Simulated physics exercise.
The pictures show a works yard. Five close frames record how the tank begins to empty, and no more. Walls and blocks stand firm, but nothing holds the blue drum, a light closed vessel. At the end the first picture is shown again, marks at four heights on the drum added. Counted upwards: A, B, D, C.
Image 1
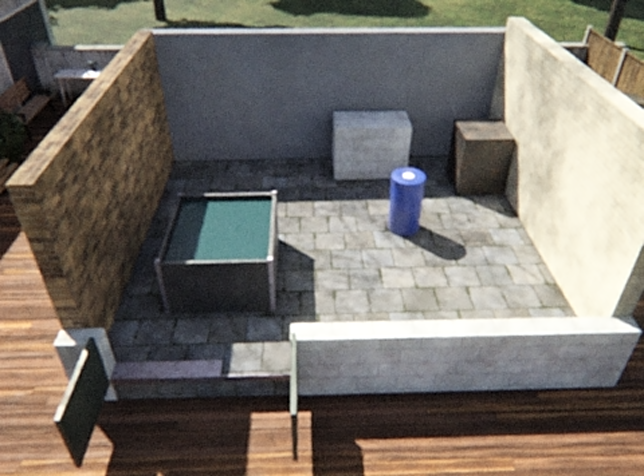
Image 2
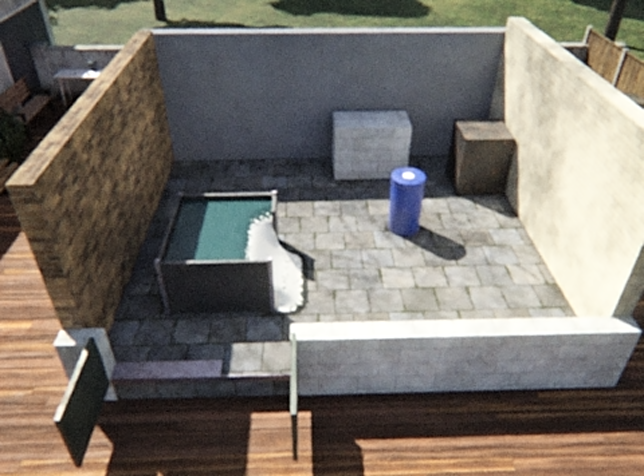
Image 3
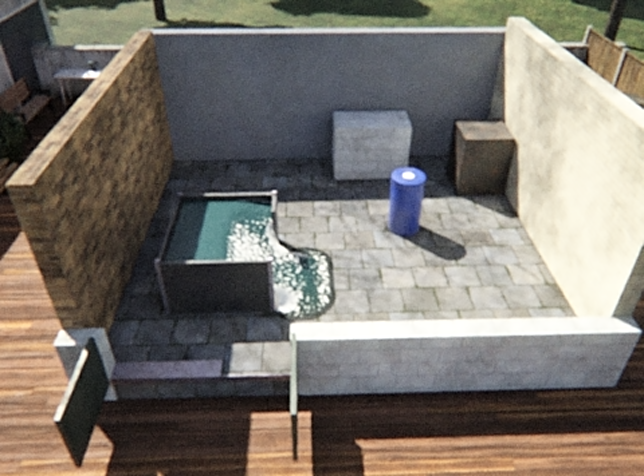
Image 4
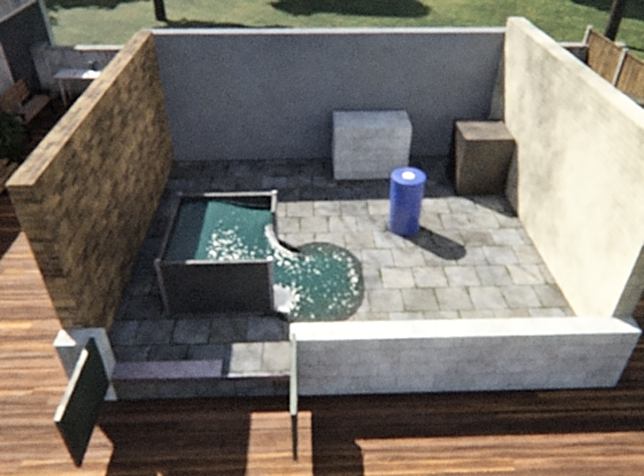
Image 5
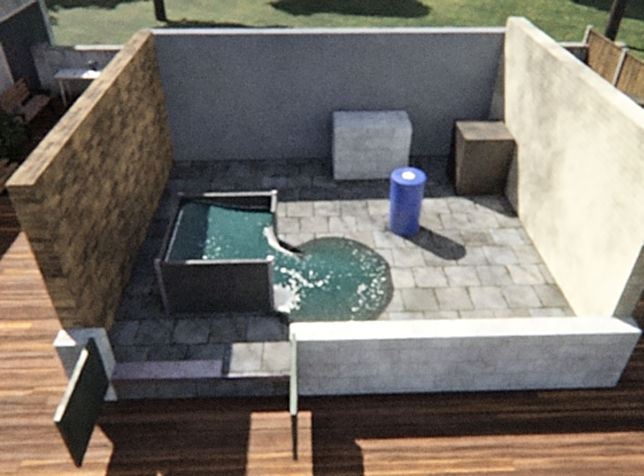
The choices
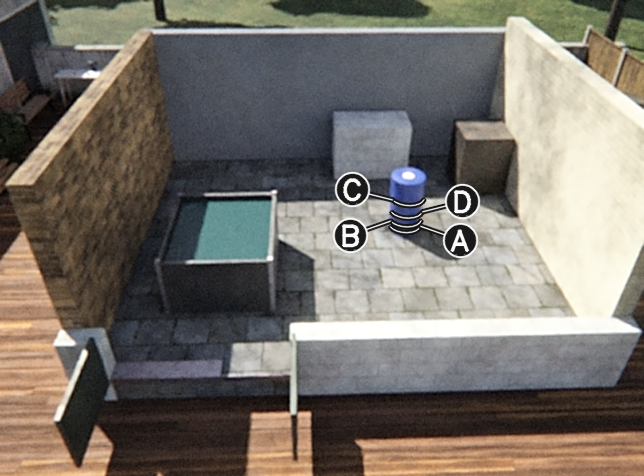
Works yard with an open gate, water pouring from the right side of a full tank and spreading across the paving.
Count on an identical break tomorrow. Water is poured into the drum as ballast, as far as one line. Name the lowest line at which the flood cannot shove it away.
B is the one.
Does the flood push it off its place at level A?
Yes.
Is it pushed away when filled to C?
No.
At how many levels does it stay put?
Three.
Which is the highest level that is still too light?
That is level A.
On the marked copy, A at (407, 232); B at (407, 226); C at (410, 205); D at (408, 218); from the bottom up A, B, D, C.
Choosing A, it is pushed about its own width away.
Choosing B, it does not move.
Choosing C, it does not move.
Choosing D, it does not move.
